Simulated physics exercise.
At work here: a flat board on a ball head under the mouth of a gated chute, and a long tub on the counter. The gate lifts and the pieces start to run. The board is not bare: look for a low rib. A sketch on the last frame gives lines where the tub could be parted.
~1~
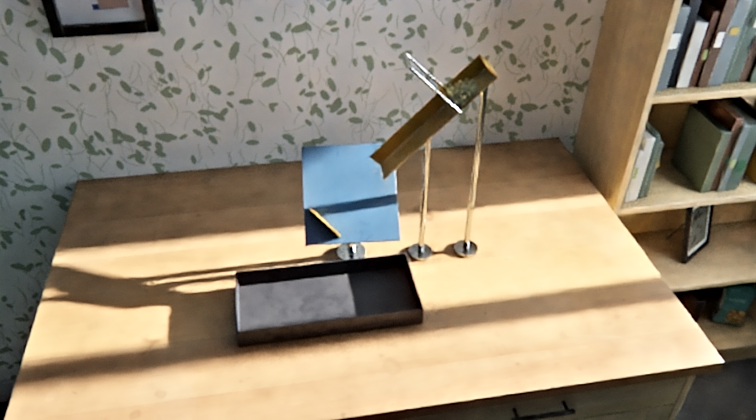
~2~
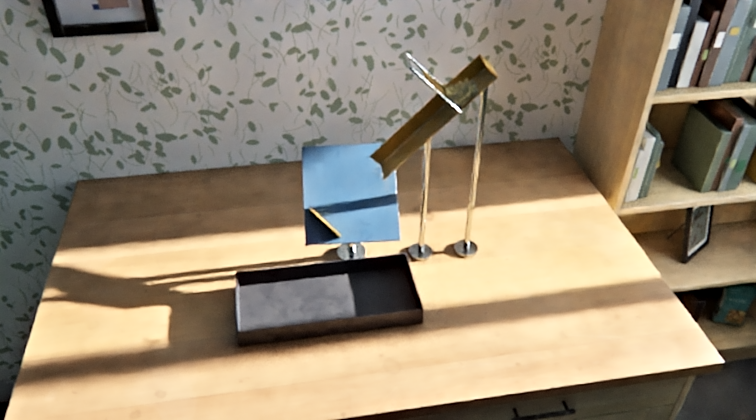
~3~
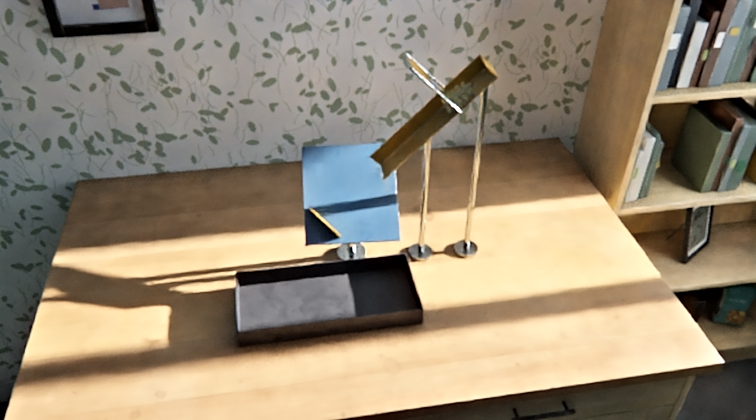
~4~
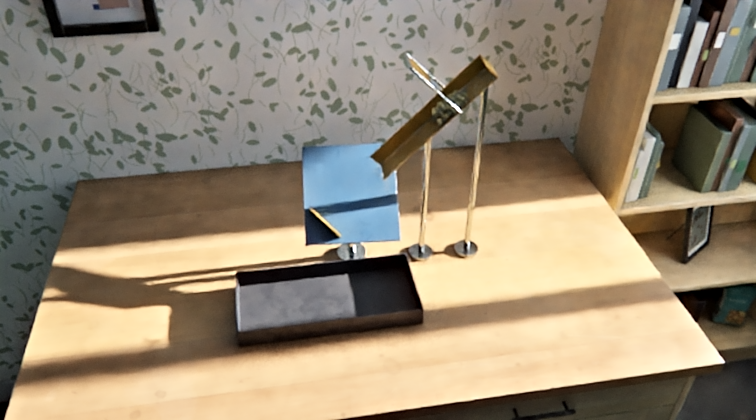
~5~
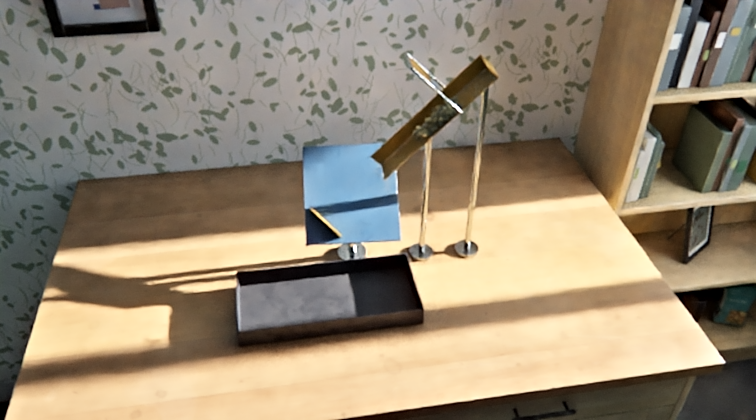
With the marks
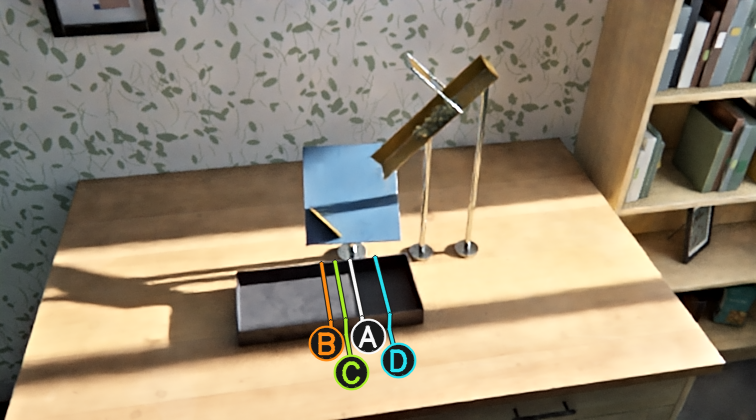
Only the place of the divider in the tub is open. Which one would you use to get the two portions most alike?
A beats the others.
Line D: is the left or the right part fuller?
More lands on the left.
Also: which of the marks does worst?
That is line D.
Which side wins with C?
More lands on the right.
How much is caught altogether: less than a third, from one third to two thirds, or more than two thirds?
It is more than two thirds.
On the marked copy, line A crosses the front rim at (361, 317); line B crosses the front rim at (330, 320); line C crosses the front rim at (345, 319); line D crosses the front rim at (389, 313).
Choosing A, of what is caught, roughly a third on the left of the divider, roughly two thirds on the right.
Choosing B, of what is caught, about a tenth on the left of the divider, the larger part on the right.
Choosing C, of what is caught, about a tenth on the left of the divider, the larger part on the right.
Choosing D, of what is caught, almost all on the left of the divider, just a few on the right.
